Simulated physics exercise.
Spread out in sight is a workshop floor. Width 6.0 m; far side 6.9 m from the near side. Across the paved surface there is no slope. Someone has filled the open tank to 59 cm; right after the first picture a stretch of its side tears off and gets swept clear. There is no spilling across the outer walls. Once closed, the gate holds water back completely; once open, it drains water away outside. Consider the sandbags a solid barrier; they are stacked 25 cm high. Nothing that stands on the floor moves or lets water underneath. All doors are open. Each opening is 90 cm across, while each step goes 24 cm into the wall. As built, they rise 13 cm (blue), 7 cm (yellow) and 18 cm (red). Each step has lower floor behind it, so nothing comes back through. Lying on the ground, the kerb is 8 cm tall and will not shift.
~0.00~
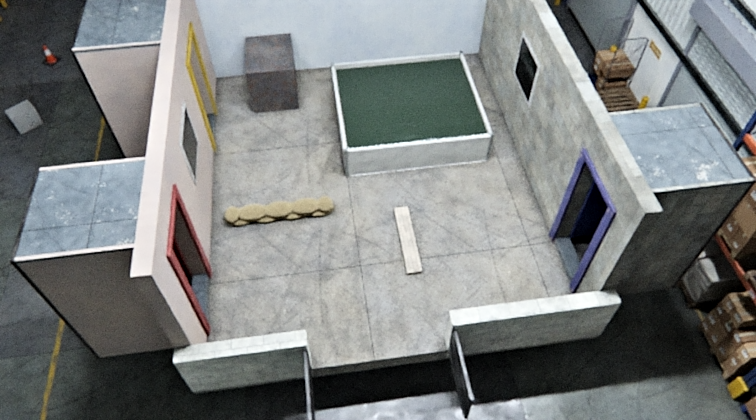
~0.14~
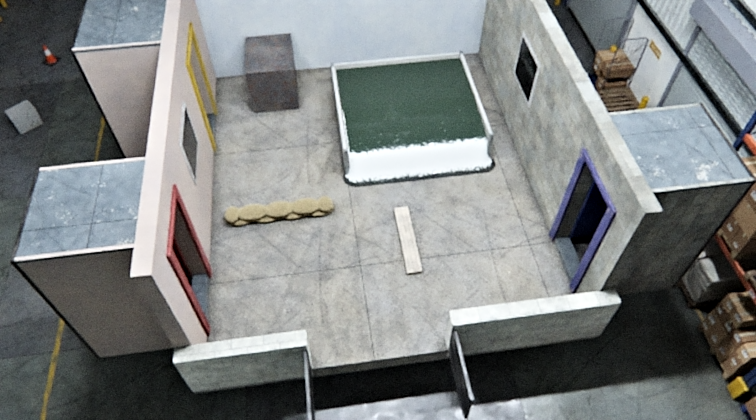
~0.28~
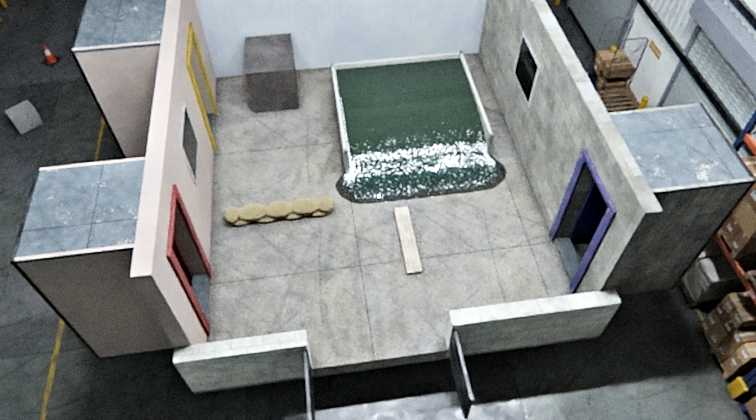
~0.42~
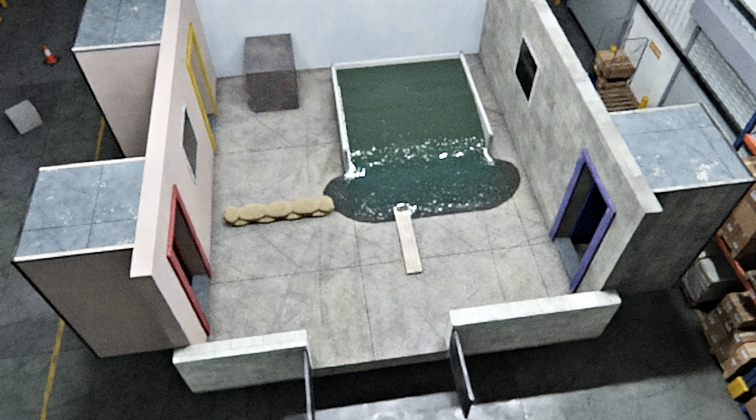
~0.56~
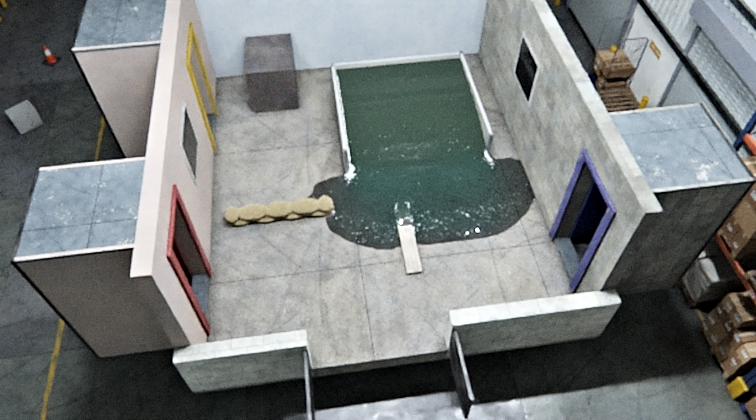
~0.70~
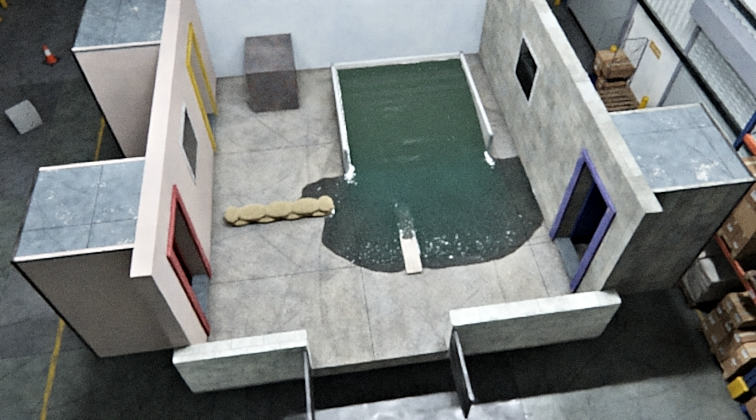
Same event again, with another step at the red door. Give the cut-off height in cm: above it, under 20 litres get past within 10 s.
The cut-off is roughly 11.5 cm.
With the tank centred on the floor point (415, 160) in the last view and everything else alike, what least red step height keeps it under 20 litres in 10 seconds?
Roughly 10.5 cm is needed.
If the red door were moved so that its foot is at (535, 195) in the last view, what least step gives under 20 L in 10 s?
Roughly 12.0 cm, give or take.
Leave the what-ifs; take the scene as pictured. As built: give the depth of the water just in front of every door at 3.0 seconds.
Lab note, cm: Blue 30; yellow 0; red 1.
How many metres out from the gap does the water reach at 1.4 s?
Around 4.0 m out.
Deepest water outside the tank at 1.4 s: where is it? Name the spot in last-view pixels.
Check close to (472, 332).
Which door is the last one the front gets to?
It's the yellow door.
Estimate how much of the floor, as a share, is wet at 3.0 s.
Some 55 per cent of it.
After 1.4 s water covers 45 % of the floor, deepest (34 cm) near (472, 332); it has not reached the red door.
After 3.0 s water covers 55 % of the floor, deepest (38 cm) near (571, 319); it has not reached the red door.
After 10.0 s water covers 95 % of the floor, deepest (11 cm) near (396, 238); 7 cm at the red door, 0 litres in over its 18 cm step.
At the red door as built, the water arrived by 3.1 s and peaked near 16 cm at 5.4 s.
With a step of 10 cm, 34 litres would have come in within the 10 s; with 14 cm, 6 litres. So under 20 litres takes about 11.5 cm.
